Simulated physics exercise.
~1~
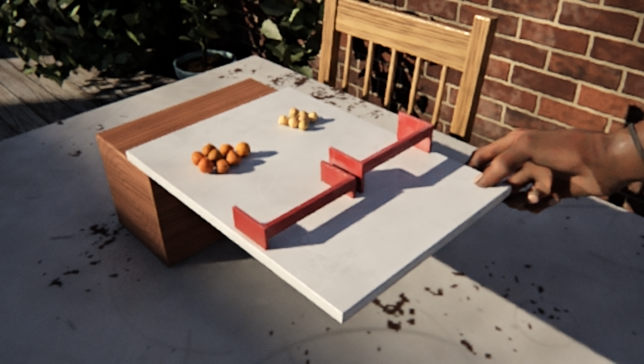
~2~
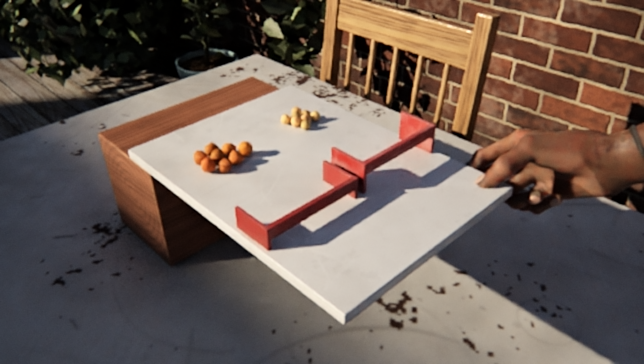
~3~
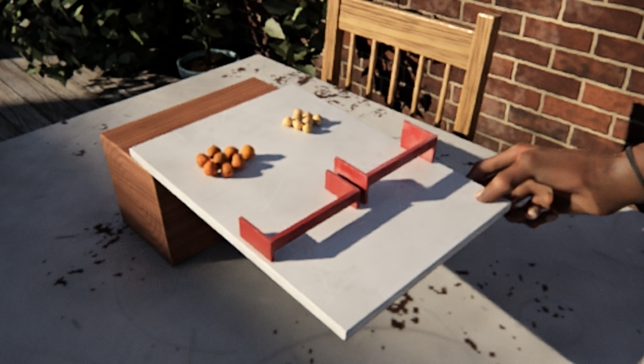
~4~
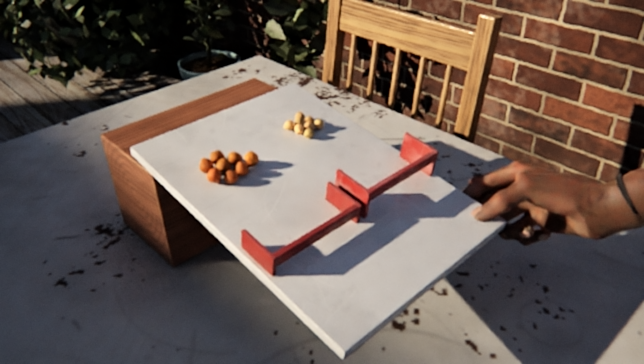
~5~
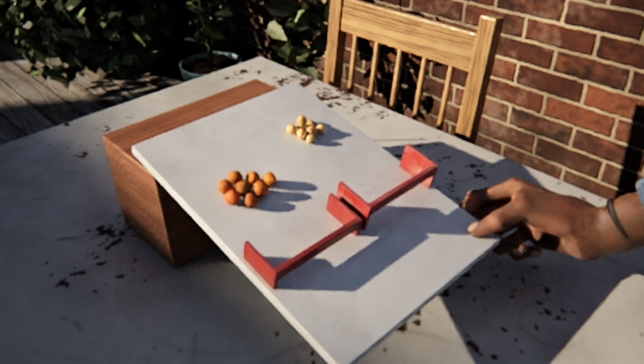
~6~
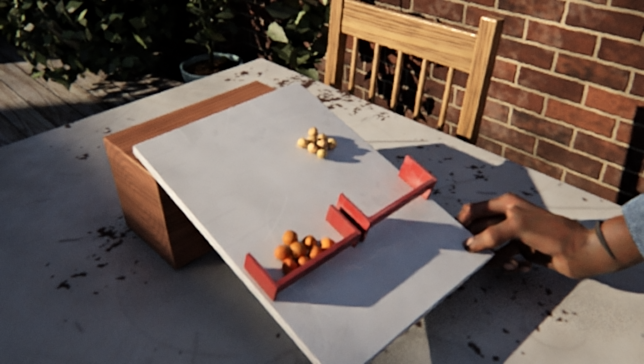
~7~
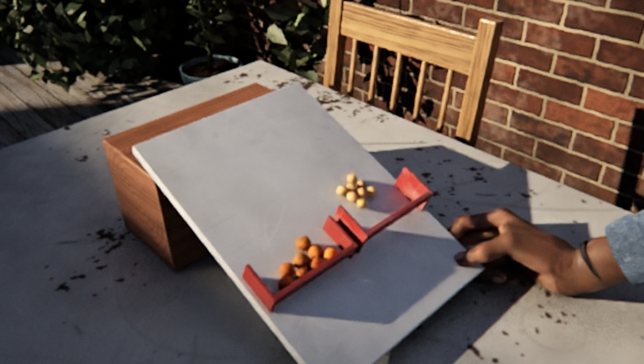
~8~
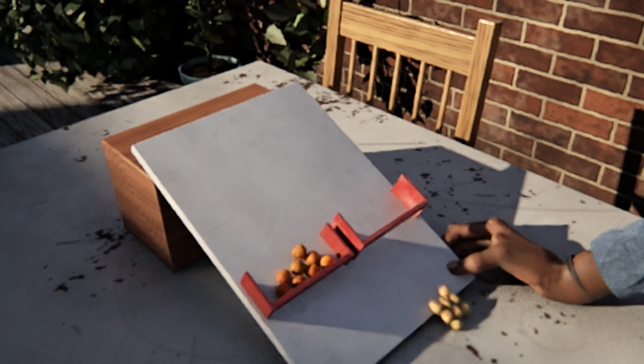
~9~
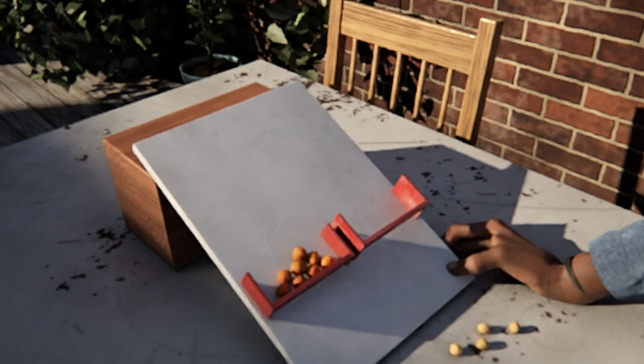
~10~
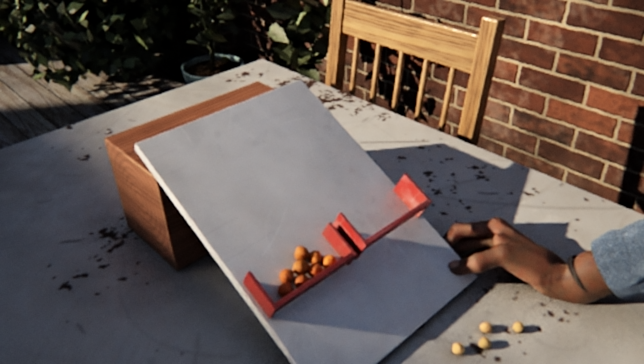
A hand lowers a board until orange balls gather behind a red gate and yellow ones roll off.
